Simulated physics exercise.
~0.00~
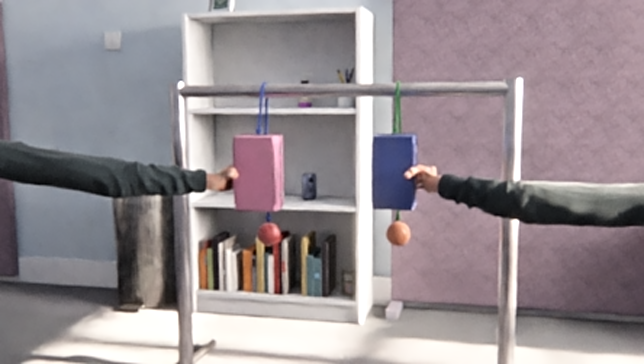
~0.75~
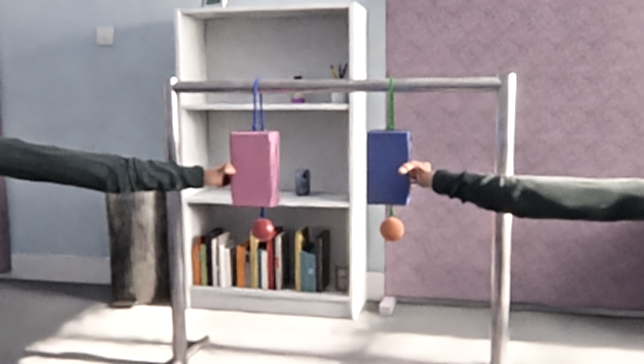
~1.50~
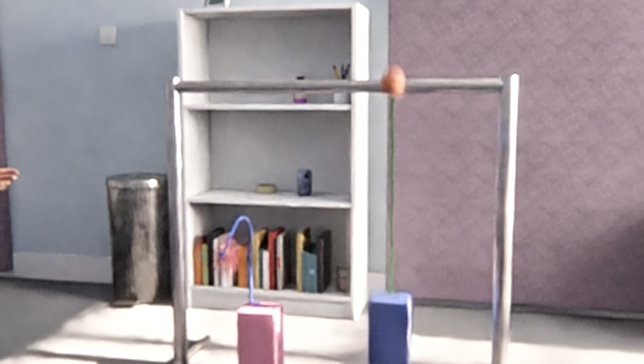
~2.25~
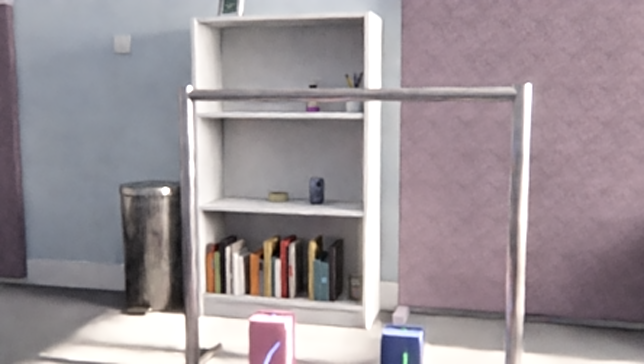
In a sunlit room with a white bookshelf, a grey bin and a pinkish patterned wall, a slightly swaying camera faces a metal rail from the front. A pink case hangs at left on a blue cord and a blue case at right on a green cord, each with a small reddish or orange ball below. Two dark-sleeved arms reach in from either side, hands on the cases. The hands let go and withdraw, and both cases drop, the blue cord slipping off the rail while the right ball rises to it. Finally both cases rest on the floor beneath the bare rail.
